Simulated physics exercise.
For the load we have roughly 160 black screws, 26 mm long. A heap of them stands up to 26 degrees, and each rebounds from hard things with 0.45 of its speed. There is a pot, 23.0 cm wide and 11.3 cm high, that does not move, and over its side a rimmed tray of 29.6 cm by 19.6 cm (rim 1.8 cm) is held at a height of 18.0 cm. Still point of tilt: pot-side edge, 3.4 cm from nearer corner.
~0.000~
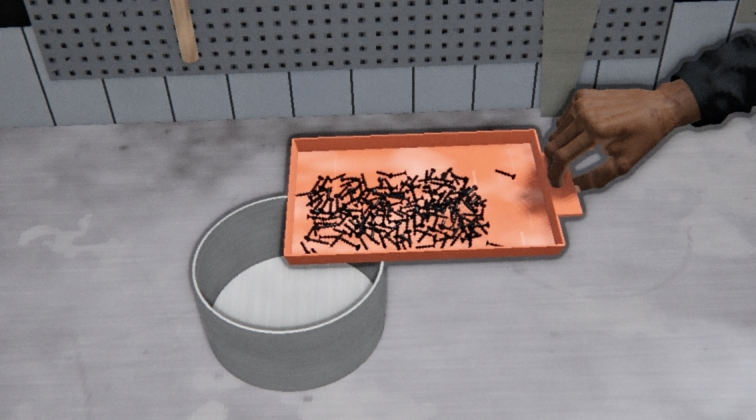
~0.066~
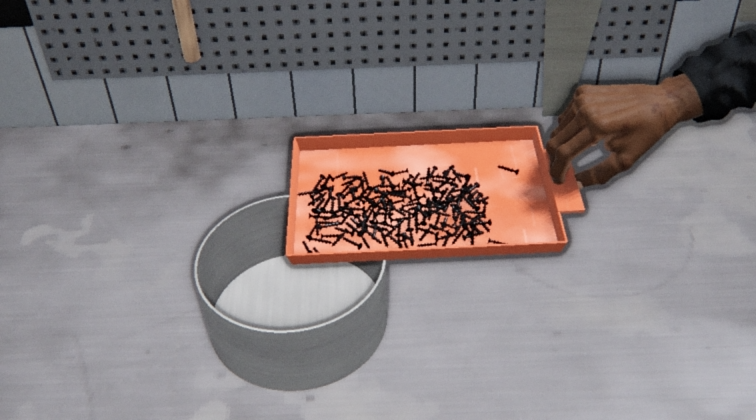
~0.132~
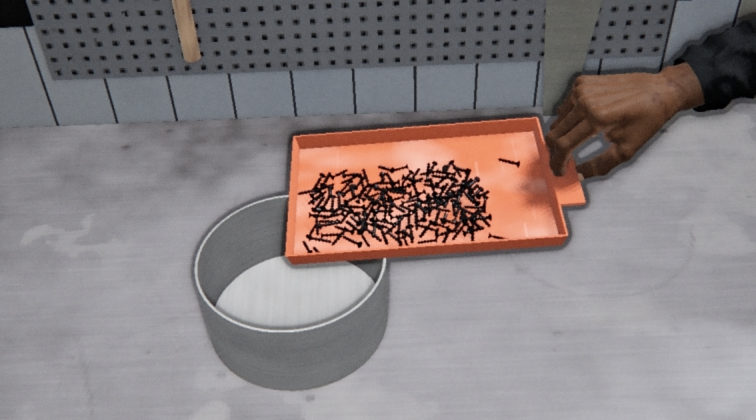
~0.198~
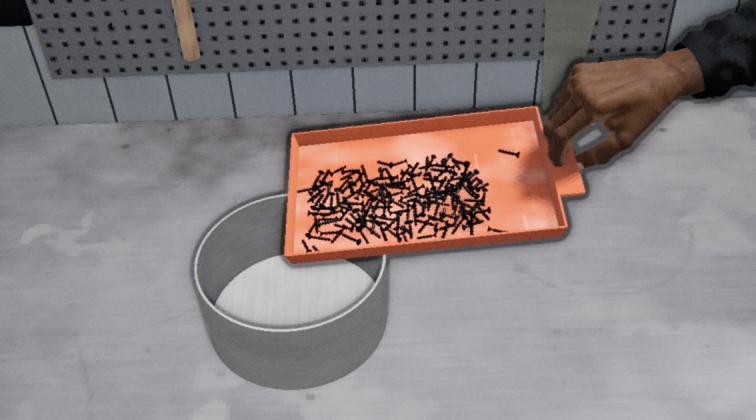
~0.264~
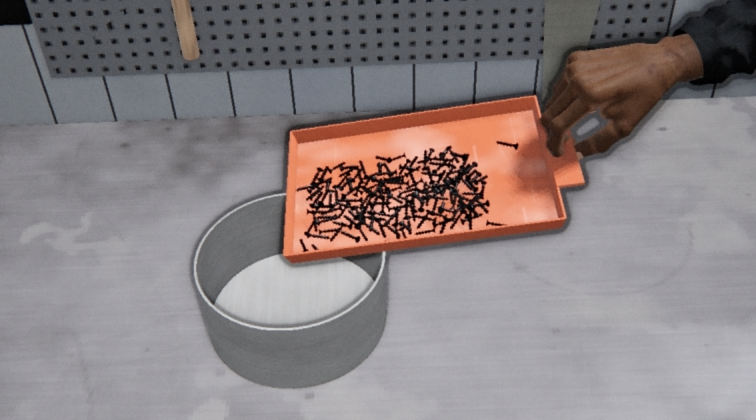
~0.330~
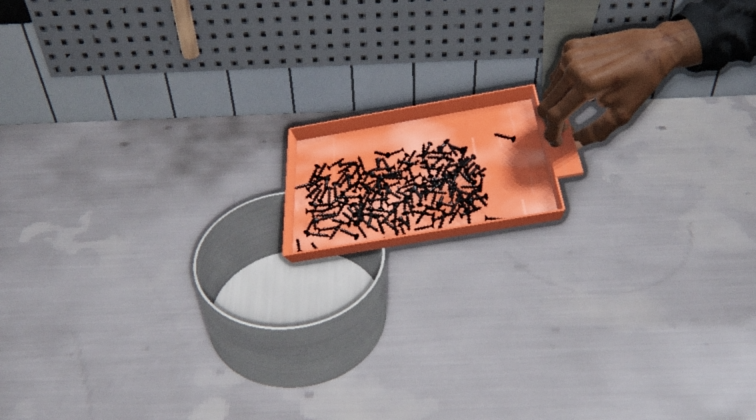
An orange tray of small black screws tilting slightly, its right end raised by a hand, above a still grey pot.
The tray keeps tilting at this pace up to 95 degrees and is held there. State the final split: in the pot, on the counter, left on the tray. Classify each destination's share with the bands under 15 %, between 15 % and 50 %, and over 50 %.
Pot: Over 50 %; counter: Under 15 %; left on the tray: Under 15 %.
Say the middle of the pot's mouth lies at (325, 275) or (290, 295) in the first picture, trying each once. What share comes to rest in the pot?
Roughly 95 per cent, then 100 per cent.
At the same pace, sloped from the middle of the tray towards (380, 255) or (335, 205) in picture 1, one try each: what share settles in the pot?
That would be close to 65 per cent, then close to 100 per cent.
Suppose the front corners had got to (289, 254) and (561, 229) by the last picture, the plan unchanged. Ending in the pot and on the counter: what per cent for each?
Pot 55; counter 45.
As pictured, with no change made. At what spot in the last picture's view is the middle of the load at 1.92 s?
Look about (275, 234) in the last view.
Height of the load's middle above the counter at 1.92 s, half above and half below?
Some 20 cm above the counter.
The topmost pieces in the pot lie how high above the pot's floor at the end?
3.0 cm.
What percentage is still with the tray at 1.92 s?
It works out to near 75 per cent of the load.
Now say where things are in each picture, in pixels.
The first frame shows tray tilt 0 degrees, front corners at (289, 253) and (560, 242); middle of the pieces at (398, 214); pot at (288, 259).
The second frame shows tray tilt 1 degrees, front corners at (291, 252) and (562, 239); middle of the pieces at (400, 212).
The third frame shows tray tilt 3 degrees, front corners at (290, 252) and (563, 233); middle of the pieces at (399, 209).
The fourth frame shows tray tilt 6 degrees, front corners at (289, 252) and (562, 224), lowest corner left front; middle of the pieces at (398, 205).
The fifth frame shows tray tilt 8 degrees, front corners at (288, 252) and (561, 216), lowest corner left front; middle of the pieces at (397, 200).
The sixth frame shows tray tilt 11 degrees, front corners at (287, 251) and (559, 207), lowest corner left front; middle of the pieces at (395, 196); pot at (289, 255). Its pace works out near 40 degrees a second.
After 1.28 s, tilt 50 degrees; the tray holds 100 %, the pot 0 %.
After 1.92 s, tilt 76 degrees; the tray holds 75 %, the pot 15 %.
Then, at 2.60 s, tilt 95 degrees; the tray holds 0 %, the pot 95 %.
At rest (3.0 s), pot 95 %, counter 5 %, tray 0 %.
